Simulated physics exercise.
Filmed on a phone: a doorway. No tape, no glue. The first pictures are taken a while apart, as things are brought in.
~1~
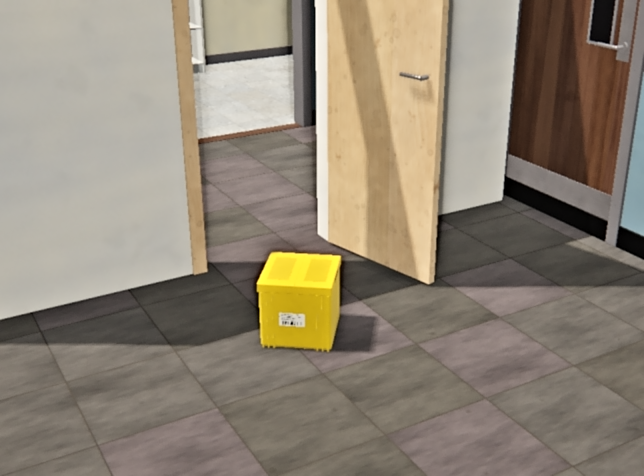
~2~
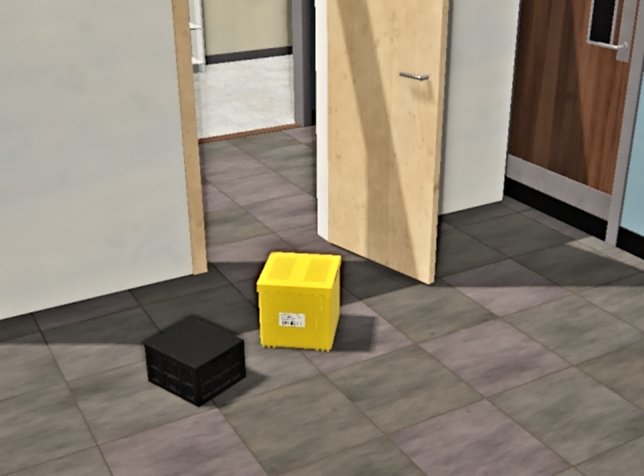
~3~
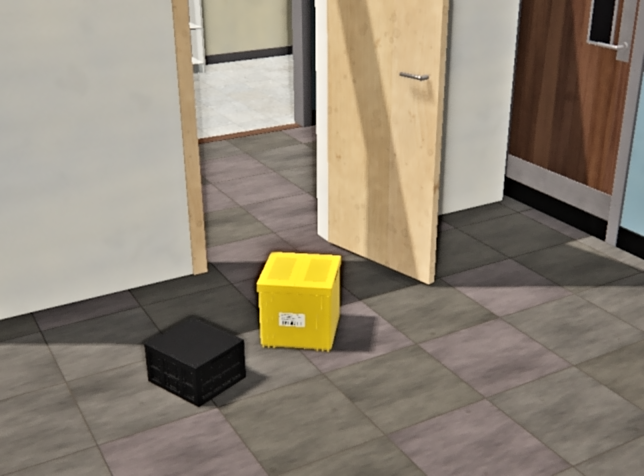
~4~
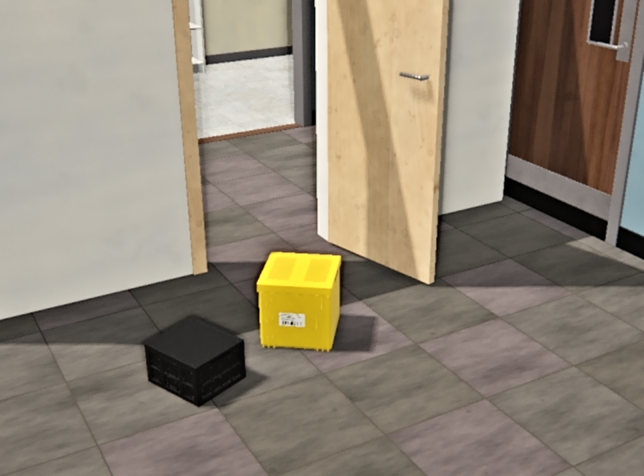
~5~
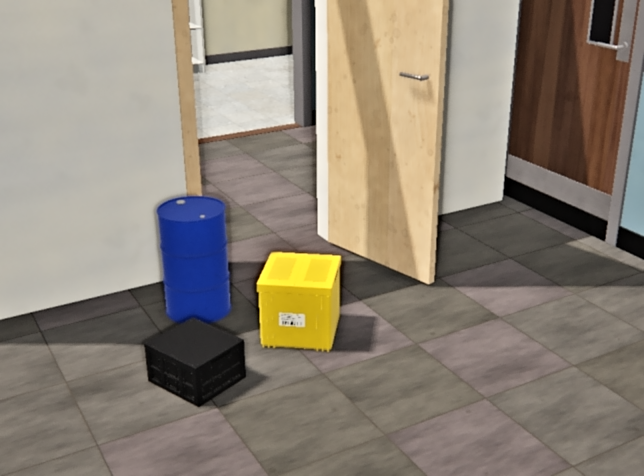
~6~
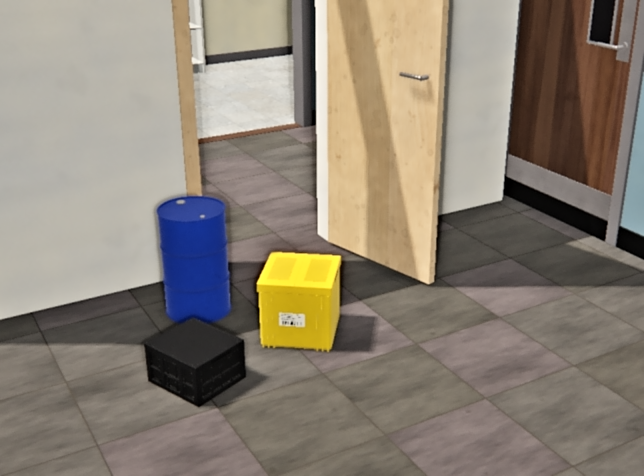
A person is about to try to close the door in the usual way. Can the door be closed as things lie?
Outcome: The door closes.
Then, 0.90 s on from there, door at 72°.
Then, 1.70 s on from there, door at 31°.
In the end, door at 0°; all 3 unmoved. At the end, from the last picture's camera, blue drum near (195, 260).
